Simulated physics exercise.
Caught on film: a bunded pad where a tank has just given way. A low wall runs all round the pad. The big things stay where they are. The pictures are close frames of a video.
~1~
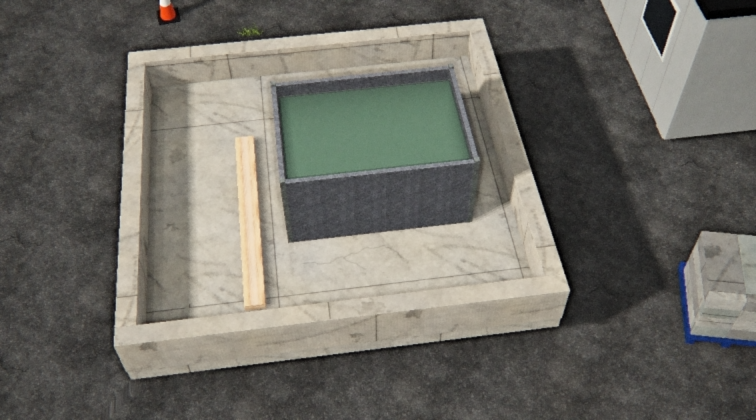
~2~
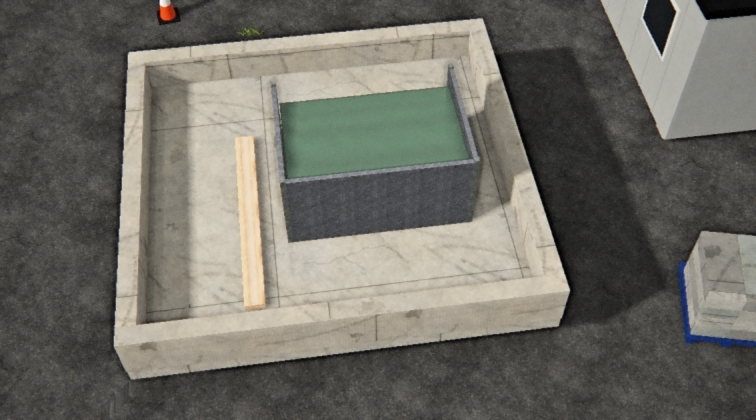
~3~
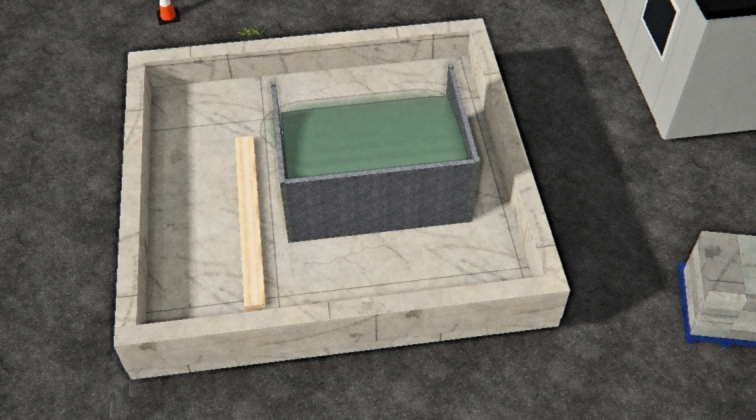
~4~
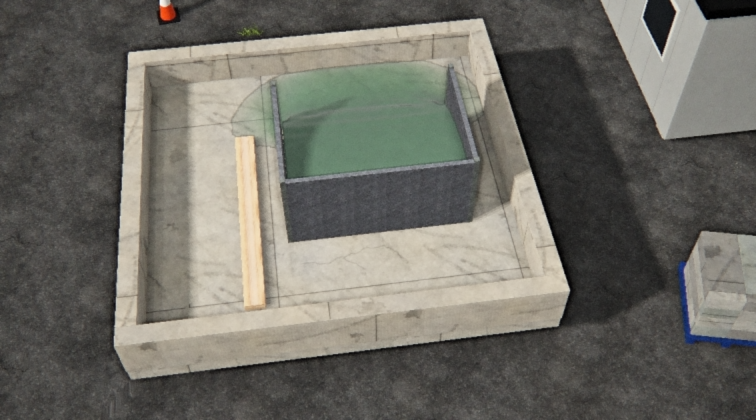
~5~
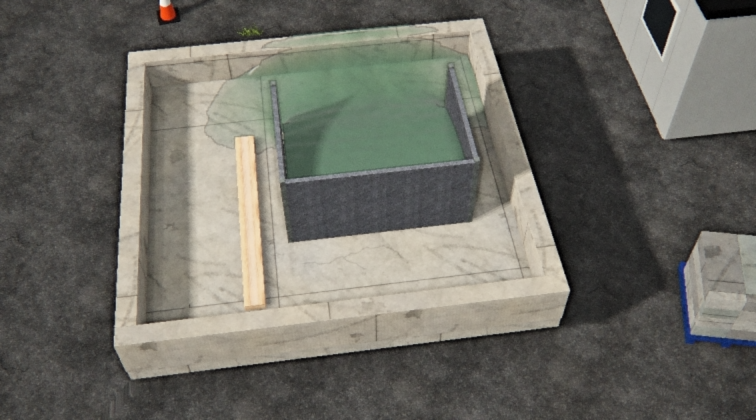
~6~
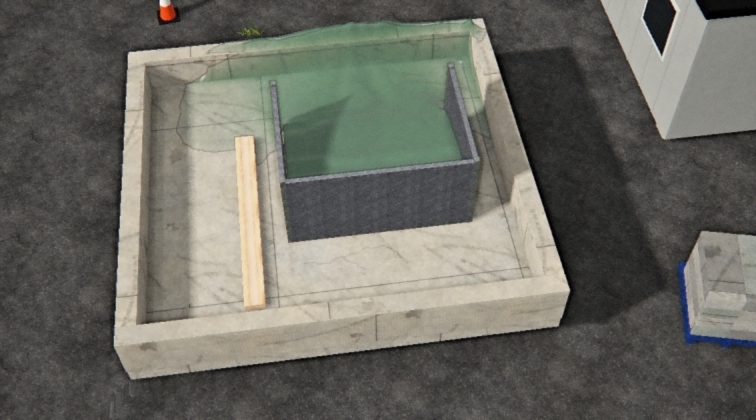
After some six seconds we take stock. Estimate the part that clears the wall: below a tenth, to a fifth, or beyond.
It loses from a tenth to a fifth.
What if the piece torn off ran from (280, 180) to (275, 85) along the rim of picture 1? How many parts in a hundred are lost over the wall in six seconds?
Roughly 4 per cent.
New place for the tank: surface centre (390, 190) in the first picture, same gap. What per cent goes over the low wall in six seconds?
About 8 per cent.
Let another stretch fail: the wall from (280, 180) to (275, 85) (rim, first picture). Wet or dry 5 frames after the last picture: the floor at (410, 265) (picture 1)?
At that place: Clear.
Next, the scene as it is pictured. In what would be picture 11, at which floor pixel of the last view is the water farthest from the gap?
Close to (153, 88).
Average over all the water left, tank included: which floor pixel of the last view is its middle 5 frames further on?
Roughly at (351, 119).
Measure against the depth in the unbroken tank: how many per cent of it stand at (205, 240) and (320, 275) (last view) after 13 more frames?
About 4 and 0 per cent.
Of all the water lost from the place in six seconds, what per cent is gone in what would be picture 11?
I make it 55 per cent.
A moment on, water covers 40 % of the floor; the low wall has let 2 % over.
Next, water covers 40 % of the floor; the low wall has let 8 % over.
Then, water covers 65 % of the floor; the low wall has let 13 % over.
Later, water covers 80 % of the floor; the low wall has let 14 % over.
In the end, water covers 85 % of the floor; the low wall has let 14 % over.
